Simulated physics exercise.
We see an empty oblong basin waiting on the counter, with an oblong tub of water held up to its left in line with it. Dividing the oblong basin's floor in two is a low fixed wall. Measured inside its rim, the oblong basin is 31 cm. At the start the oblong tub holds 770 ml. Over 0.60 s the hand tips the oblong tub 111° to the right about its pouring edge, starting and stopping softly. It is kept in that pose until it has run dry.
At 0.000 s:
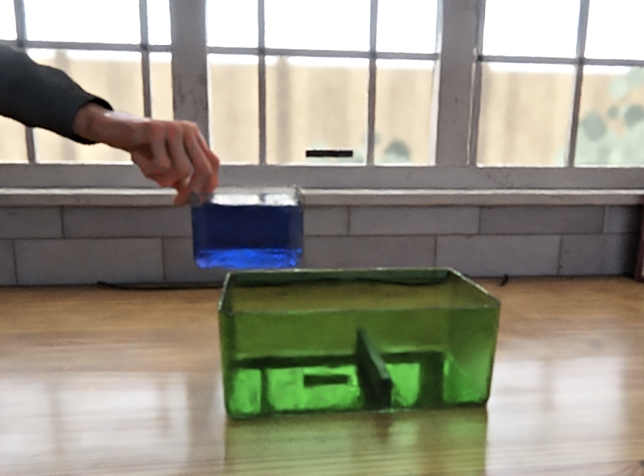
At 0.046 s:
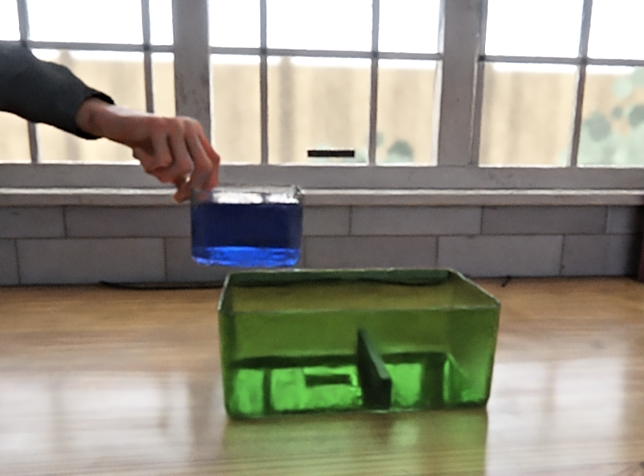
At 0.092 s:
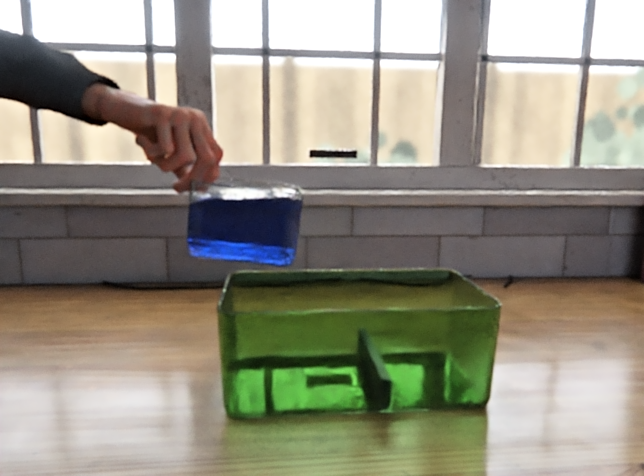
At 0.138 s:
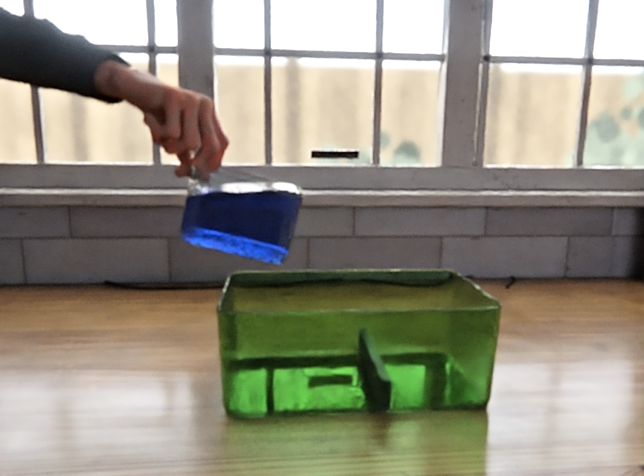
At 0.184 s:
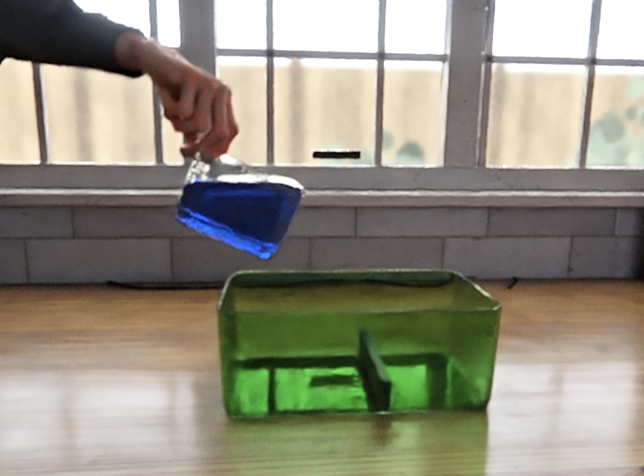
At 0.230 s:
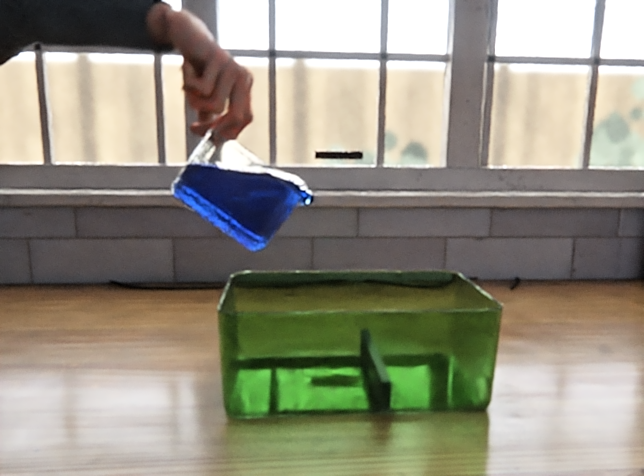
Above a green basin on a wooden counter, a hand tilts a blue tub rightward.
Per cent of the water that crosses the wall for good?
60 per cent.
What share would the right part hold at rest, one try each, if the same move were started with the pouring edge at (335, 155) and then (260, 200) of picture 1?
Try 1: 60 %; try 2: 25 %.
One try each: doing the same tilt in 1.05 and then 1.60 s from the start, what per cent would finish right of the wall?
In order, 75 and 65 per cent.
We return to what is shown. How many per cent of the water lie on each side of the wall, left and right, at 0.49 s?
I'd say some 10 in a hundred on the left and 4 on the right.
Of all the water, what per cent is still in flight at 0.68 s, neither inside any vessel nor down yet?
Something like 12 per cent is in the air then.
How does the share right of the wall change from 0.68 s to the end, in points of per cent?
It goes down by about 16.
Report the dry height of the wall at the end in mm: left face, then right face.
Measured: Left around 28 mm, right around 12 mm.
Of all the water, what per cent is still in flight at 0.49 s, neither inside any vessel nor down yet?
I'd say close to 50 per cent.
Then, 0.49 s in, the tilt is 102° and 37 per cent is still to pour, 9 is left of the wall and 4 right of it.
Then, 0.68 s in, the tilt is 111° and 3 per cent is still to pour, 9 is left of the wall and 76 right of it.
Then, 0.88 s in, the tilt is 111° and 0 per cent is still to pour, 21 is left of the wall and 62 right of it.
Then, 1.10 s in, the tilt is 111° and 0 per cent is still to pour, 29 is left of the wall and 61 right of it.
Finally, 30 per cent lies left of the wall, 60 right of it and 10 outside.
